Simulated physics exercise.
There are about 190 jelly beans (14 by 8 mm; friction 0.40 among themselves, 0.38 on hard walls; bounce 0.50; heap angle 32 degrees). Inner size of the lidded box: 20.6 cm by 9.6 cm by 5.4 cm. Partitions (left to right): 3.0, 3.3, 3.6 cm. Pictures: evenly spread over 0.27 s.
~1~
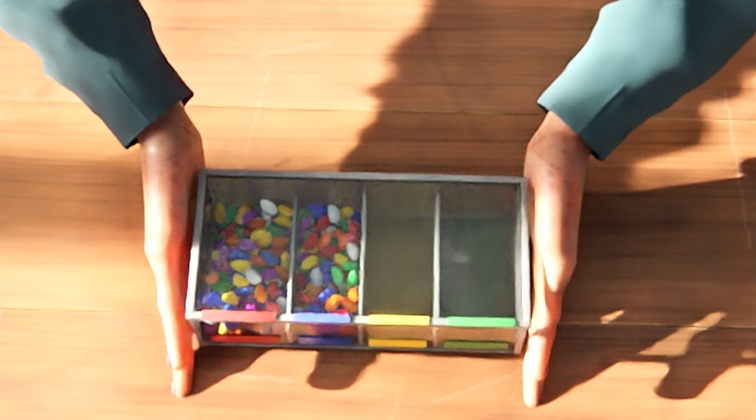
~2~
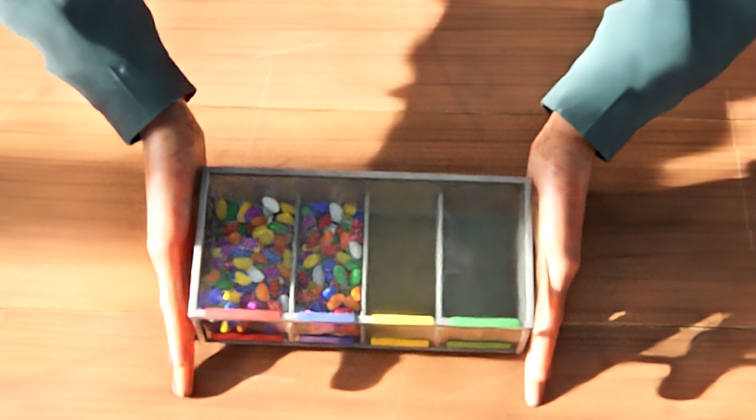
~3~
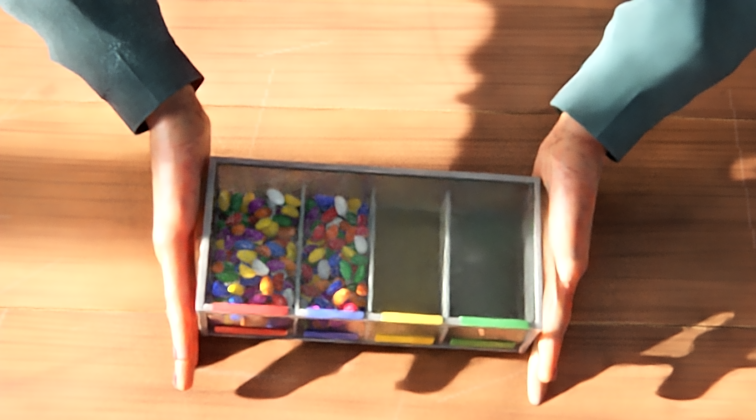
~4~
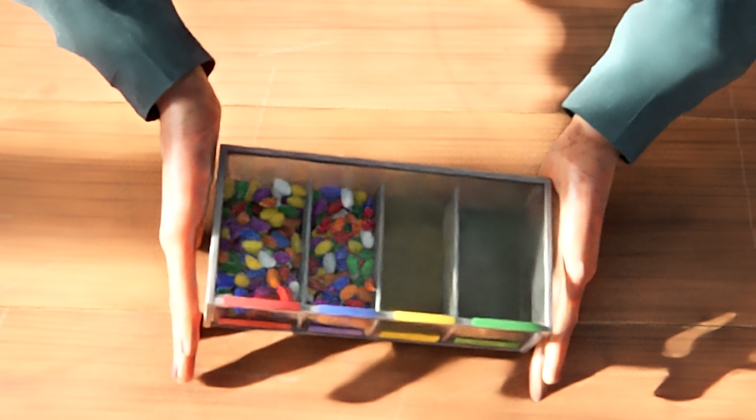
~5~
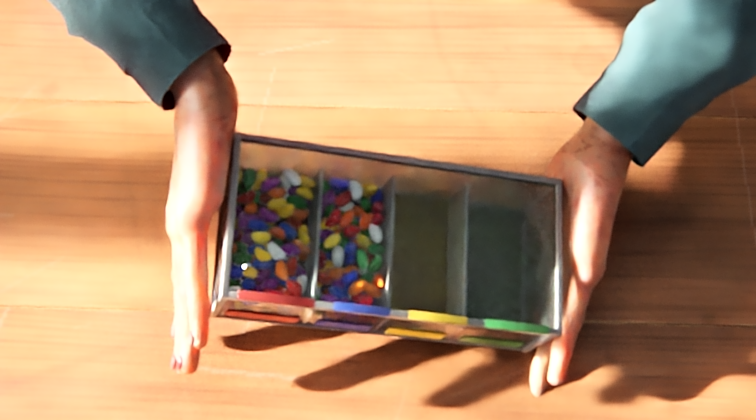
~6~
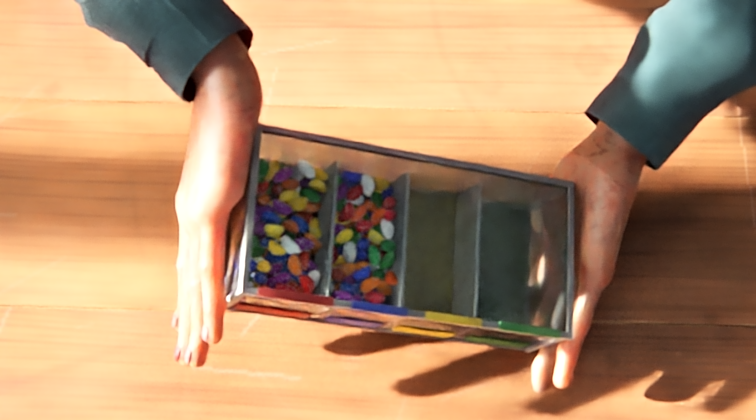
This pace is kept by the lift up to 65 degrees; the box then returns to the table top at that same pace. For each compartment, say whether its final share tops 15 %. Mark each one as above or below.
Marked: Red above; blue above; green below; yellow below.
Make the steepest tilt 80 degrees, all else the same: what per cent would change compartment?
I'd say close to 40 percent.
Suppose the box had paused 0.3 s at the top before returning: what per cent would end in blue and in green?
That would leave blue with 45 percent and green with 5 percent.
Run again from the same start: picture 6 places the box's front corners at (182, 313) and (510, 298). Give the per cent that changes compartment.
Roughly 5 per cent.
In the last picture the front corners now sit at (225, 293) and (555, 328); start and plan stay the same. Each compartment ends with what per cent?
Red 50 %; blue 45 %; green 0 %; yellow 5 %.
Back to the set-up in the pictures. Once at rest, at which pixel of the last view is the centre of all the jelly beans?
(325, 286).
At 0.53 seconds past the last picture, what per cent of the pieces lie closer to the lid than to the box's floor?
Some 20 per cent.
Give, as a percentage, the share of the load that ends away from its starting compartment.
Near 15 in a hundred.
Then, 0.53 s after the last picture, tilt 62 degrees; red 50 %, blue 50 %.
Then, 0.88 s after the last picture, tilt 25 degrees; red 40 %, blue 45 %, green 5 %, yellow 10 %.
Then, 1.33 s after the last picture, tilt 0 degrees; red 40 %, blue 45 %, green 5 %, yellow 10 %.
In the end, red 40 %, blue 45 %, green 5 %, yellow 10 %.
